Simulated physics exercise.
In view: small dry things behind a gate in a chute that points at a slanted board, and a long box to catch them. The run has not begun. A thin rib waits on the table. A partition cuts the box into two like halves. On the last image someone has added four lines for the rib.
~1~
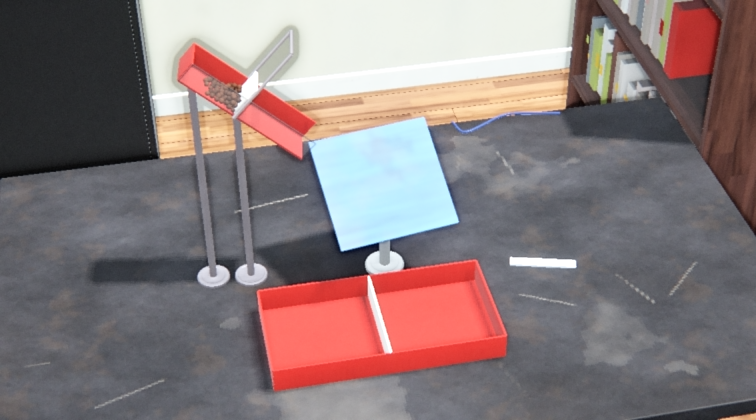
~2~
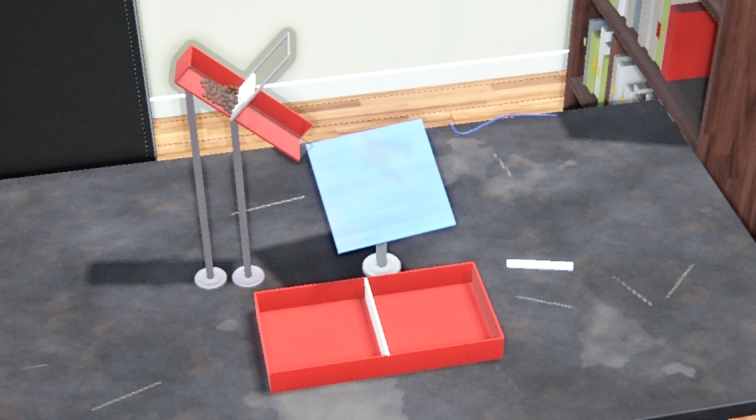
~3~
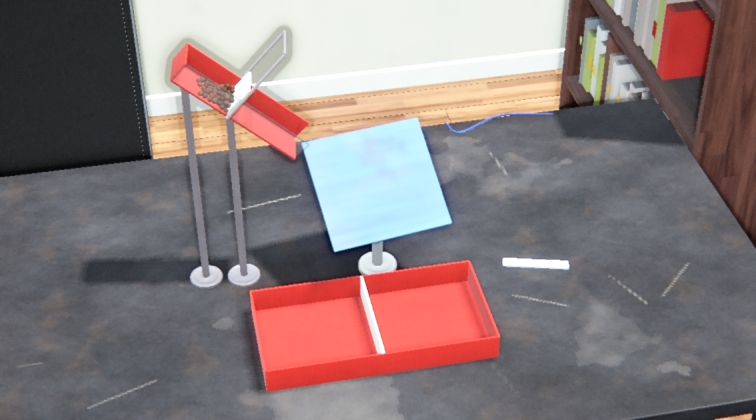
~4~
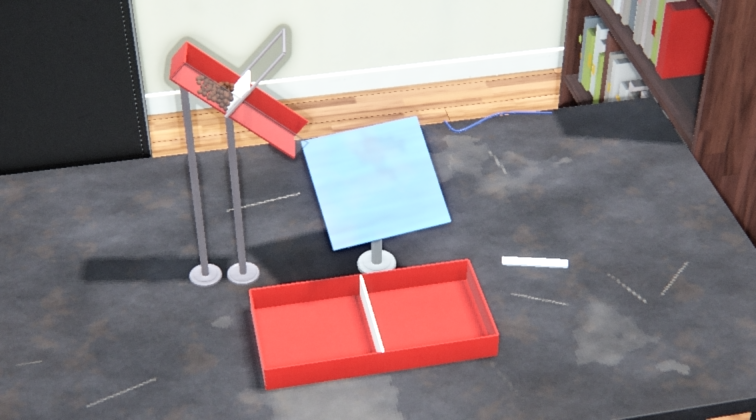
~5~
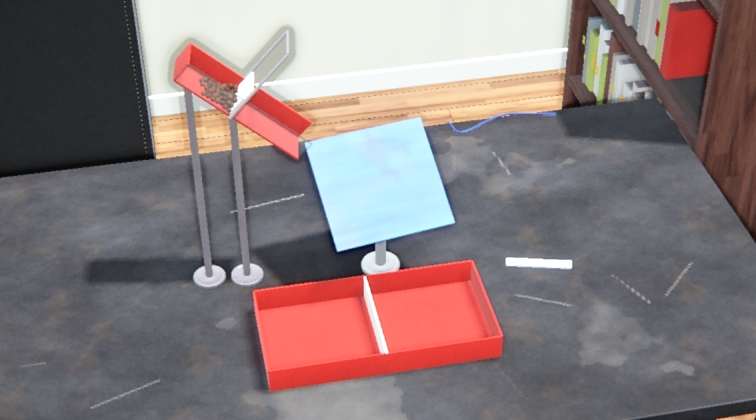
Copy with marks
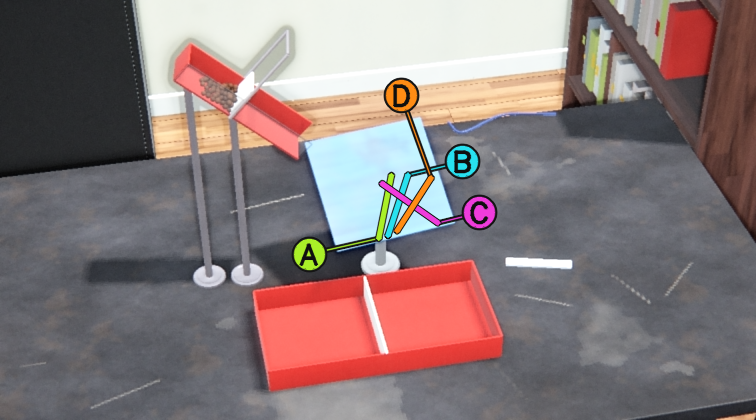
The view drifts slightly while brown bits sit still in a red chute above a box.
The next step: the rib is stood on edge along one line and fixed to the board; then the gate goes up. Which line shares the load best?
A.
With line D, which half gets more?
More lands on the right.
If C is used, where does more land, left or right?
More lands on the right.
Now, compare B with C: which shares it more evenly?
Line B.
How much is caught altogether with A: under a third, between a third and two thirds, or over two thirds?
It is over two thirds.
On the marked copy, line A from (391, 175) to (378, 238); line B from (407, 174) to (387, 235); line C from (382, 183) to (437, 222); line D from (431, 177) to (397, 230).
For line A, of what is caught, roughly half in the left half, roughly half in the right.
For line B, of what is caught, about a tenth in the left half, the larger part in the right.
For line C, of what is caught, not one piece in the left half, every piece in the right.
For line D, of what is caught, not one piece in the left half, every piece in the right.
